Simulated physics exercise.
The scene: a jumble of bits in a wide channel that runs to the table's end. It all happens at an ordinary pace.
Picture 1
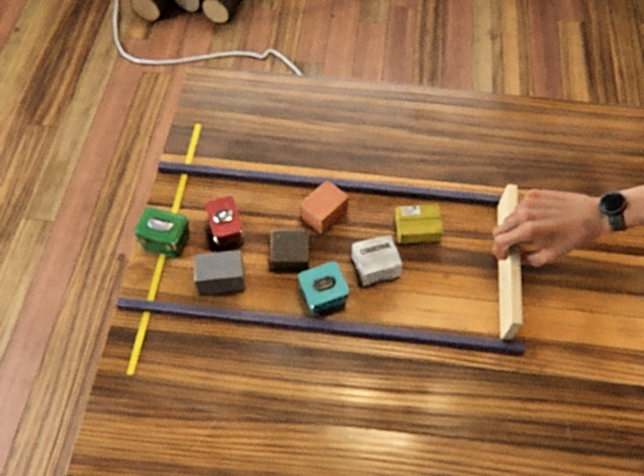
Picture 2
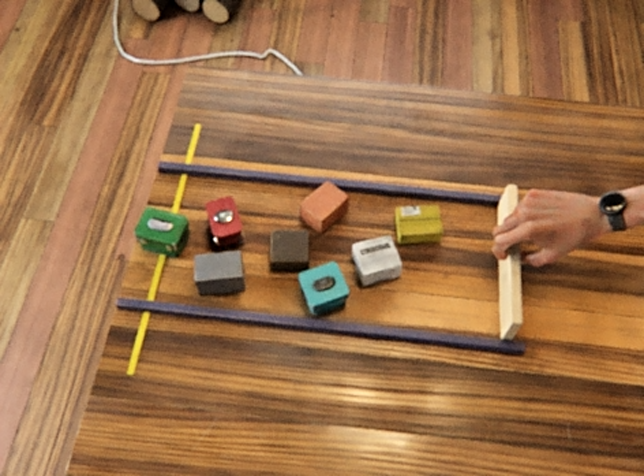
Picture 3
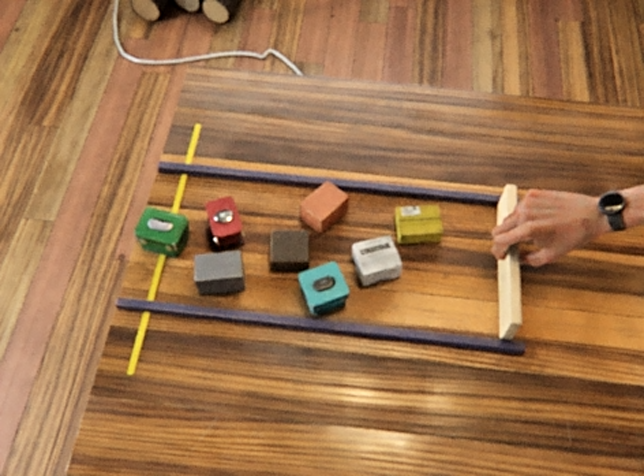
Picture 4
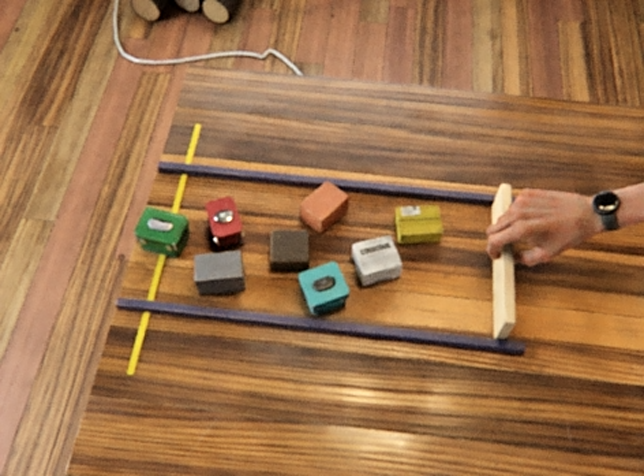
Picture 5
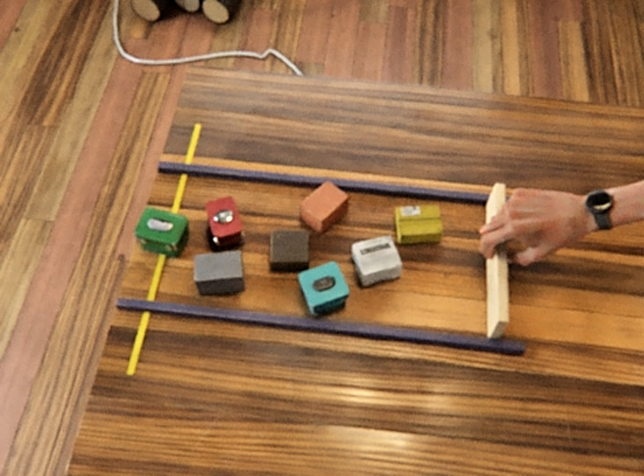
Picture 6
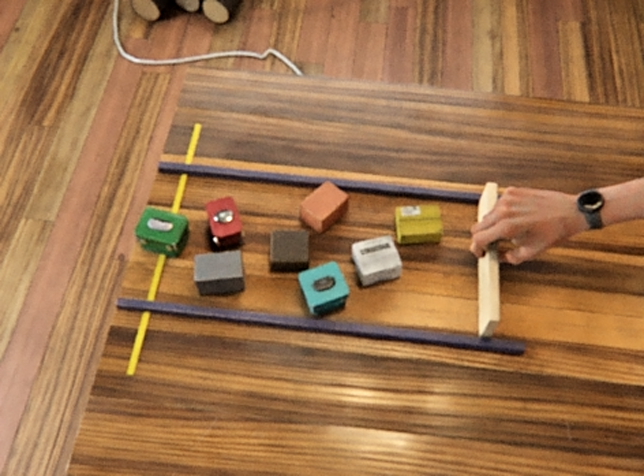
A hand wearing a dark watch holds a pale board upright at the right end of a channel between two dark strips, then slides it slightly left toward eight small coloured blocks and boxes, which stay still.
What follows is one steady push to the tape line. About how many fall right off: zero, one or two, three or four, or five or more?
Here the number that fall off is five or more.
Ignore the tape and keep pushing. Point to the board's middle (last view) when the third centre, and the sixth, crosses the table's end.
Near (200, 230) and (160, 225).
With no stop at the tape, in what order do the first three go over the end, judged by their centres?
In order: The green case, then the red case, then the grey block.
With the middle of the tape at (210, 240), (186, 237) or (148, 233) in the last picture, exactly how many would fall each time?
The counts: 2, 5 and 8.
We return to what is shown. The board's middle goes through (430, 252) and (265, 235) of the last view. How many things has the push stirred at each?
The counts are 1 and 8.
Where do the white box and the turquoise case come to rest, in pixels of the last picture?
The white box at (147, 229), the turquoise case at (138, 261).
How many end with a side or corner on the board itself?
In contact: 3.
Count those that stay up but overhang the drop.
Overhanging: 3.
A little later, none off yet; green case at rest near (164, 232); red case at rest near (225, 223); grey block at rest near (220, 273).
When it is over, the number that fall off is five or more; down, orange block, black block, grey block, red case and green case.
